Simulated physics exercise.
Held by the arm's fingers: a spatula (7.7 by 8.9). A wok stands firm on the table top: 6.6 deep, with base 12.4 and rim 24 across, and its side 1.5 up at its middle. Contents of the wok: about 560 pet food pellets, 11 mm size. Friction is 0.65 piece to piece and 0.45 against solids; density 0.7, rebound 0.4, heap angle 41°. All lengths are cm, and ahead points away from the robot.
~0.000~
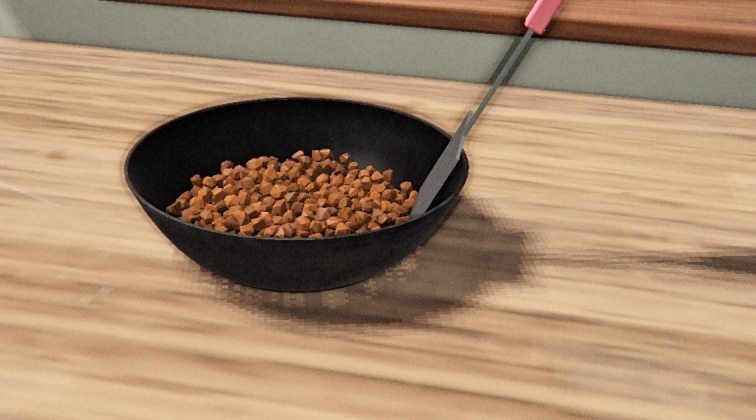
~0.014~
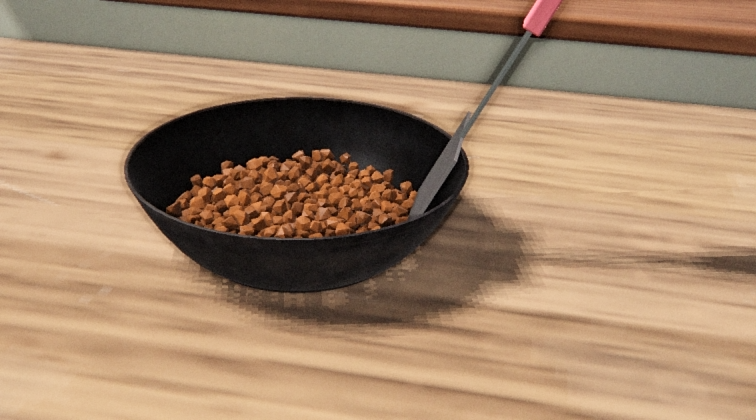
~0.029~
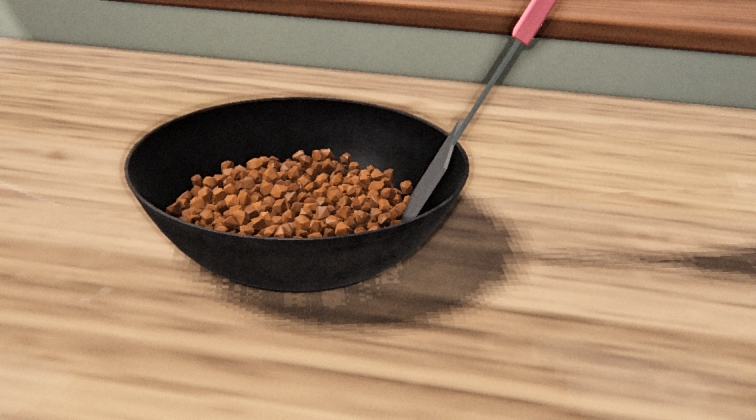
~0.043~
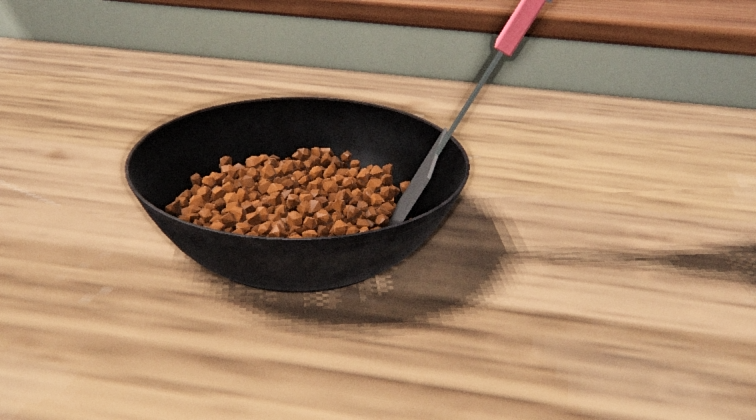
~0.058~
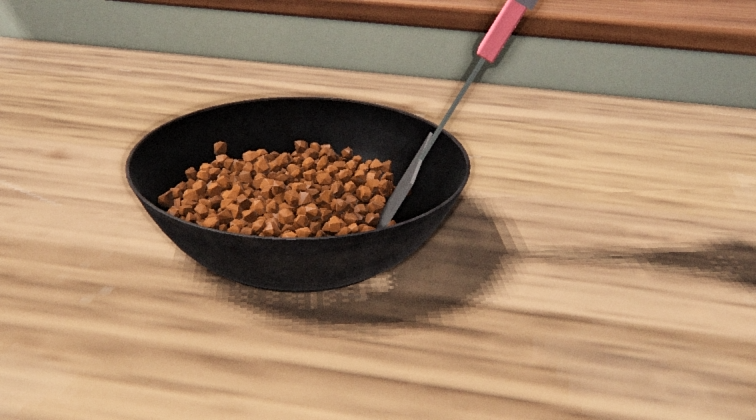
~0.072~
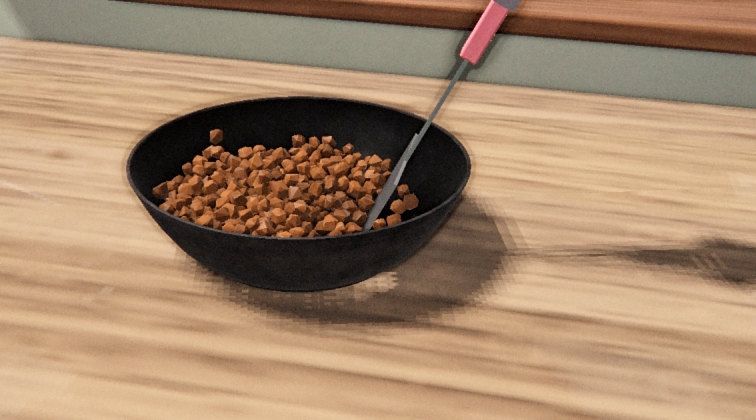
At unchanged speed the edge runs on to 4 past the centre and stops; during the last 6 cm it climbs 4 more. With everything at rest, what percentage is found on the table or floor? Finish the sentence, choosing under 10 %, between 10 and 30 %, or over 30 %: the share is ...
The share is under 10 %.
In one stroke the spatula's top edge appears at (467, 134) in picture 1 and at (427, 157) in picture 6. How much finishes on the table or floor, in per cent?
0 per cent.
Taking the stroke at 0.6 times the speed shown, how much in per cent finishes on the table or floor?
Roughly 0 per cent.
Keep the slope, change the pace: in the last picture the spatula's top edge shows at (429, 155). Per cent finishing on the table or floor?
0 %.
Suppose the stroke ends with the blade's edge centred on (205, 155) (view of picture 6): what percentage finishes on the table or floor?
About 40 per cent.
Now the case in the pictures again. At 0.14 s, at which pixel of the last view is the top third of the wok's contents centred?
Near (223, 171).
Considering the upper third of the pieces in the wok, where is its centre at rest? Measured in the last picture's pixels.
Pixel position: Approx. (203, 164).
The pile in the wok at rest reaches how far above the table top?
Peak at rest, approximately 8.0 centimetres.
By 0.11 s, sloping 64°, highest piece 11 above the table; 563 in the wok.
By 0.14 s, sloping 64°, highest piece 17 above the table; 560 in the wok, 3 on the blade or in flight.
By 0.36 s, sloping 64°, highest piece 27 above the table; 548 in the wok, 6 on the table or floor, 9 on the blade or in flight.
By 1.41 s, sloping 64°, highest piece 7 above the table; 547 in the wok, 16 on the table or floor.
Final count, 547 in the wok, 16 on the table or floor. That is 3 % on the table or floor.
